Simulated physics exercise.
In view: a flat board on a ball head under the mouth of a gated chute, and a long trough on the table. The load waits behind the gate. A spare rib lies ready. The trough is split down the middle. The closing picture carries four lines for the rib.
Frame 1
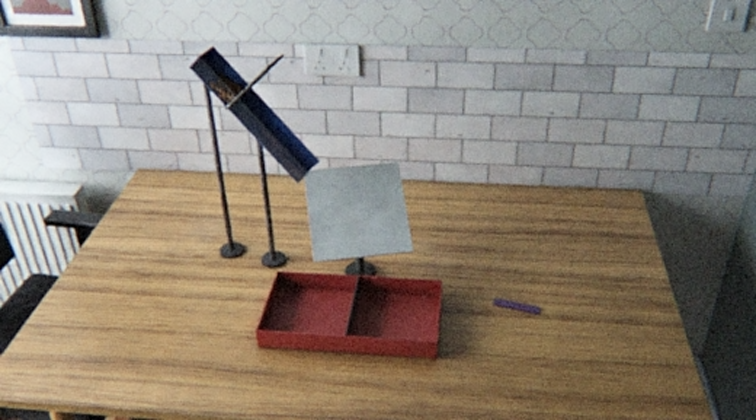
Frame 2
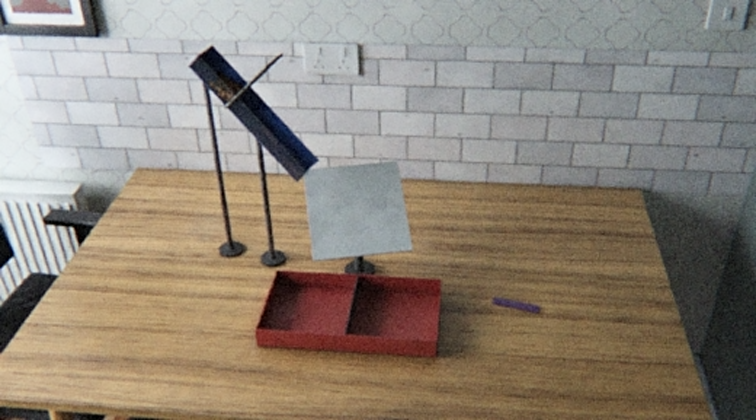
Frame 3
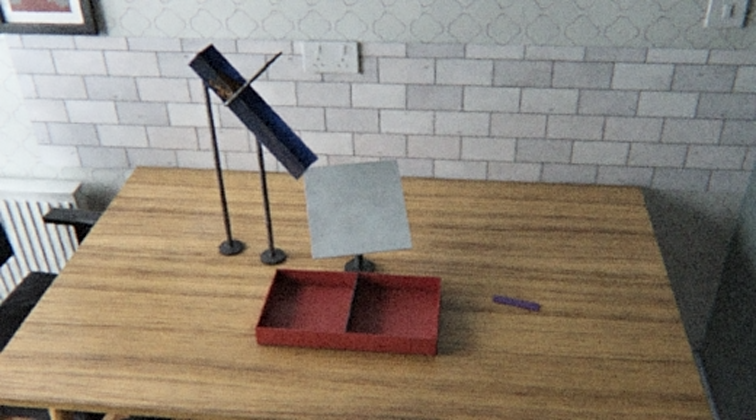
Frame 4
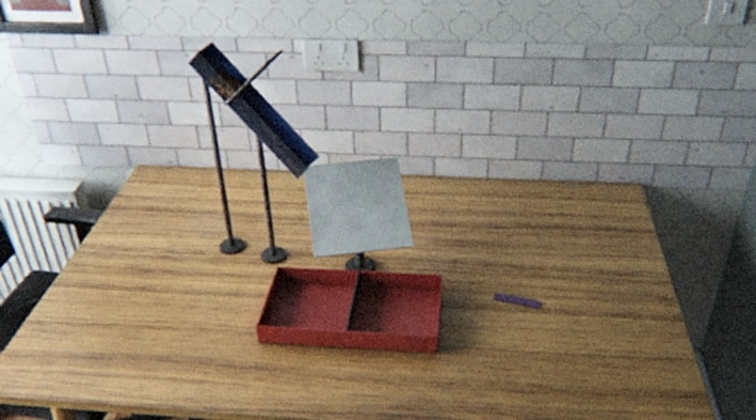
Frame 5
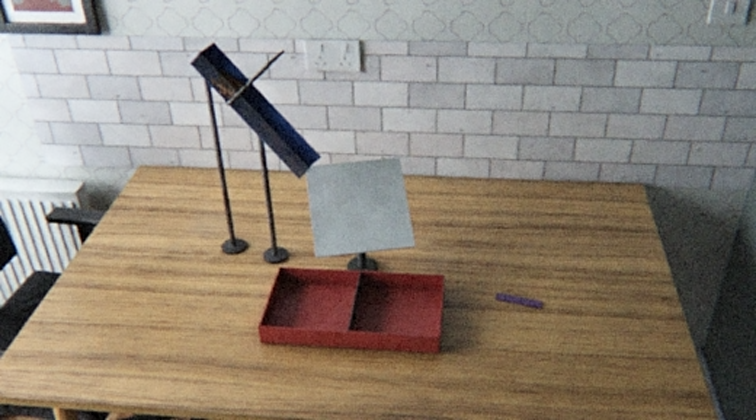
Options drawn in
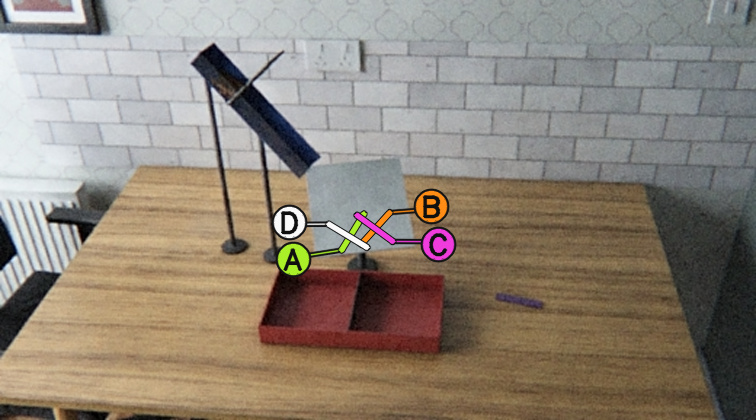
On a wooden table, a blue chute, tilted pale board and divided red tray stay still.
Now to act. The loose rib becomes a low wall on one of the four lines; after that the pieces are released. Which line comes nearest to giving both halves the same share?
Take B.
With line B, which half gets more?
The left half.
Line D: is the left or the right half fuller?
The right half.
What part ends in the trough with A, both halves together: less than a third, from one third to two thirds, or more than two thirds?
Line A gives more than two thirds.
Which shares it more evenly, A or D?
A.
On the marked copy, line A from (363, 213) to (341, 250); line B from (389, 212) to (361, 244); line C from (357, 215) to (392, 241); line D from (328, 224) to (366, 247).
With A, of what is caught, most in the left half, a small part in the right.
With B, of what is caught, about two thirds in the left half, about a third in the right.
With C, of what is caught, a small part in the left half, nearly all in the right.
With D, of what is caught, none in the left half, all in the right.
